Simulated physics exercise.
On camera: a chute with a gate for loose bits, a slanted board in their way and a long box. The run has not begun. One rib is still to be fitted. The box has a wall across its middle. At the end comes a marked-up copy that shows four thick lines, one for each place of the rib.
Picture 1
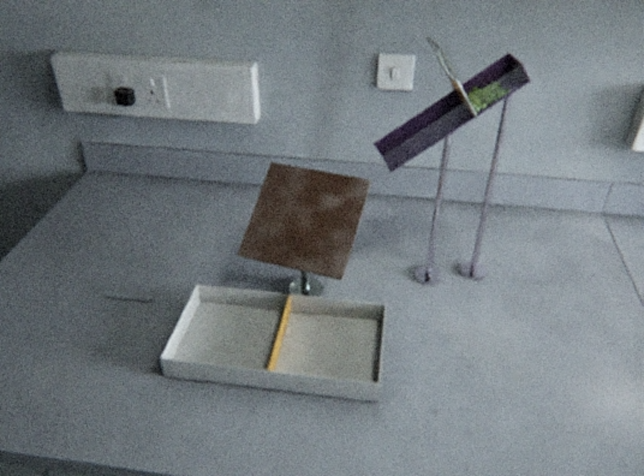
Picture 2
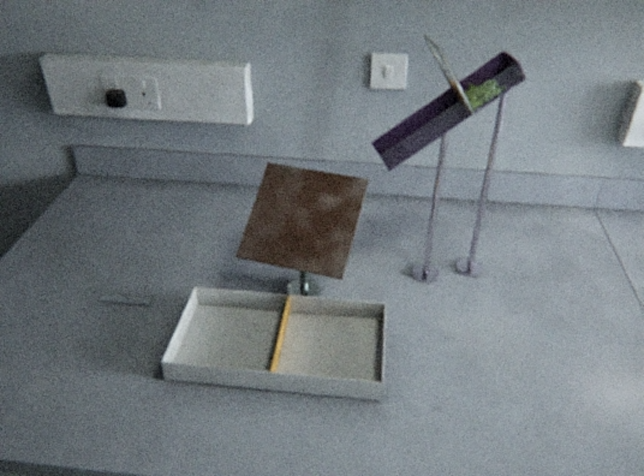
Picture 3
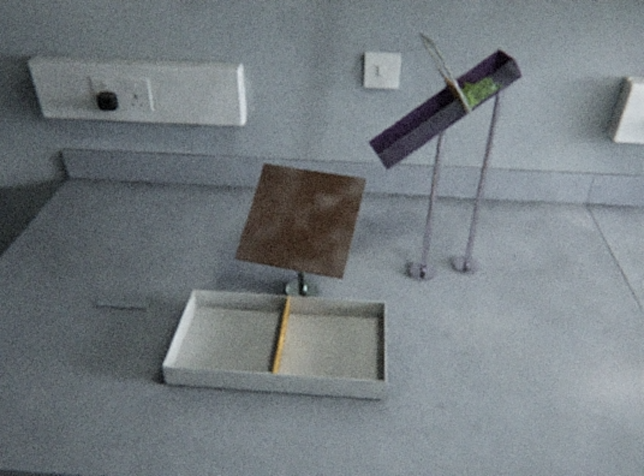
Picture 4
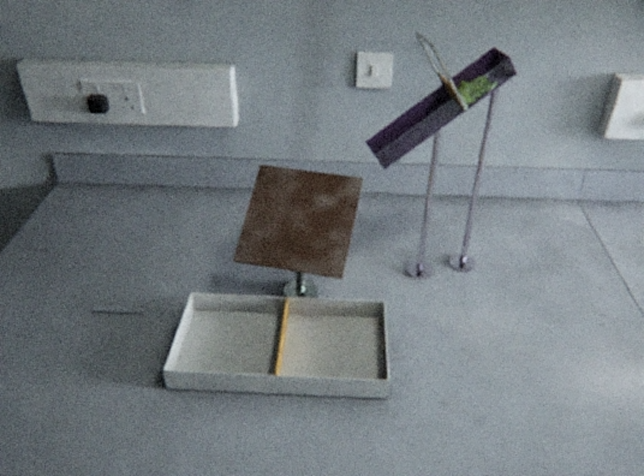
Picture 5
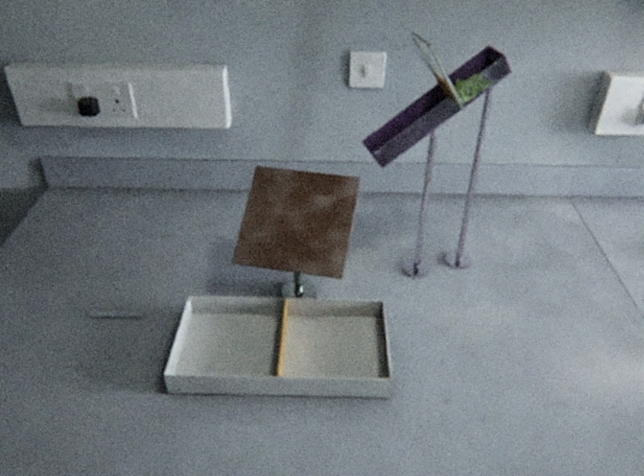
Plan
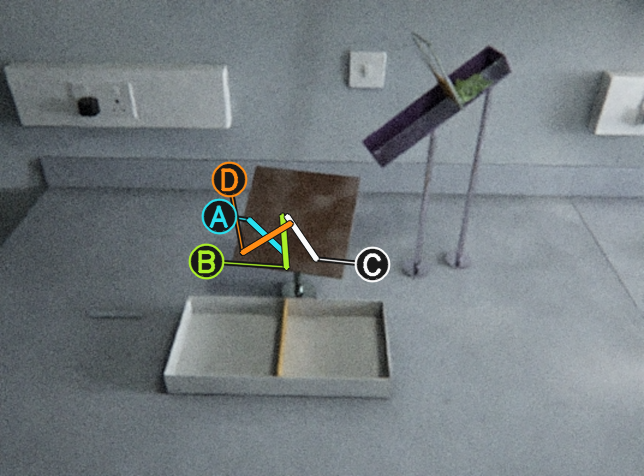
The view drifts slightly around a motionless purple chute, slanted brown board and divided pale box.
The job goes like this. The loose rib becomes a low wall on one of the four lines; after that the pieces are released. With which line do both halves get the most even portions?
A beats the others.
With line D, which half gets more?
Left.
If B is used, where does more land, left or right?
Right.
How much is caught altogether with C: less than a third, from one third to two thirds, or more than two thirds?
It is more than two thirds.
On the marked copy, line A from (249, 220) to (286, 254); line B from (282, 216) to (286, 267); line C from (287, 216) to (316, 258); line D from (290, 223) to (242, 252).
With A, of what is caught, about a third in the left half, about two thirds in the right.
With B, of what is caught, about a quarter in the left half, most in the right.
With C, of what is caught, a small part in the left half, nearly all in the right.
With D, of what is caught, most in the left half, a small part in the right.
